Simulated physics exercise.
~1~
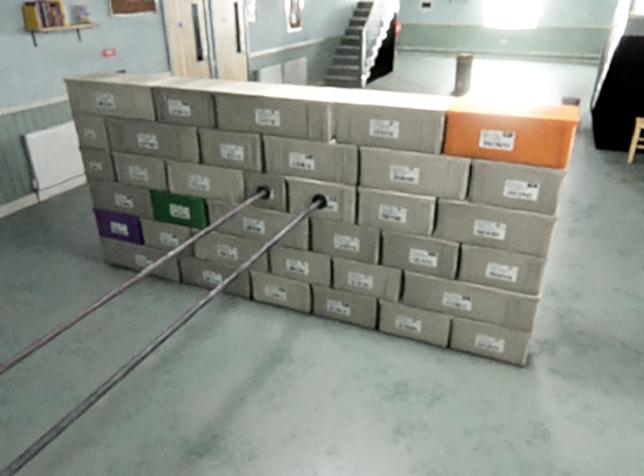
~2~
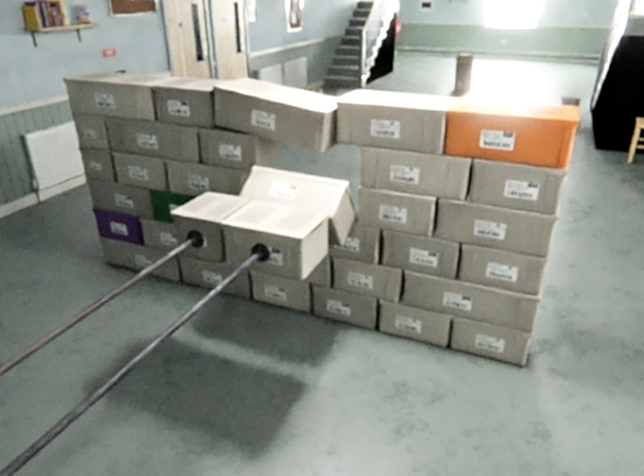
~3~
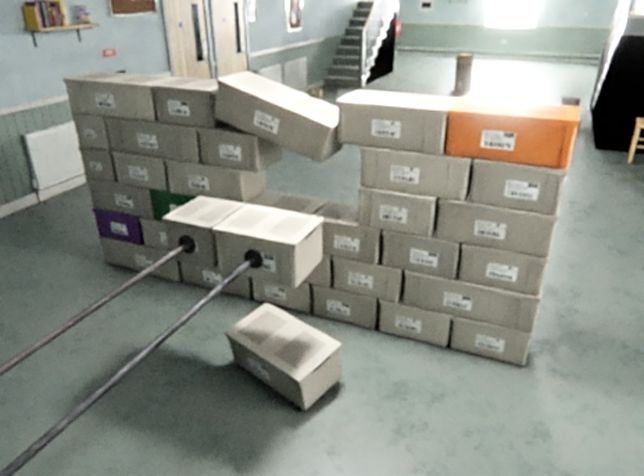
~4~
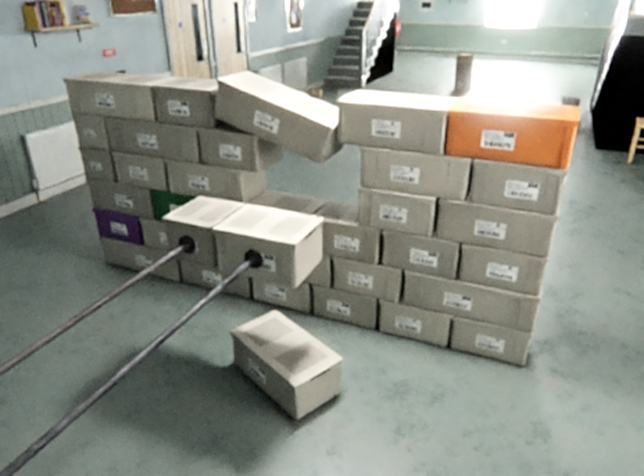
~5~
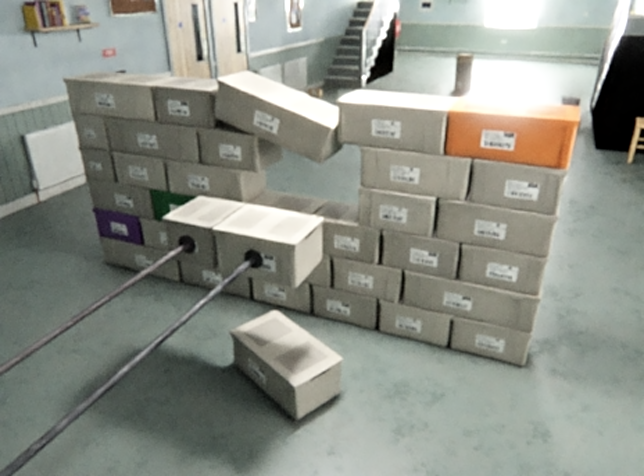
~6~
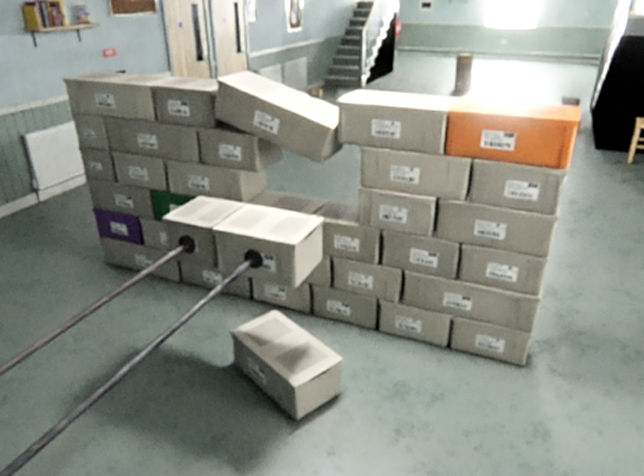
Two rods pull neighbouring boxes from a wall, another tumbles out, and the rest stays standing.
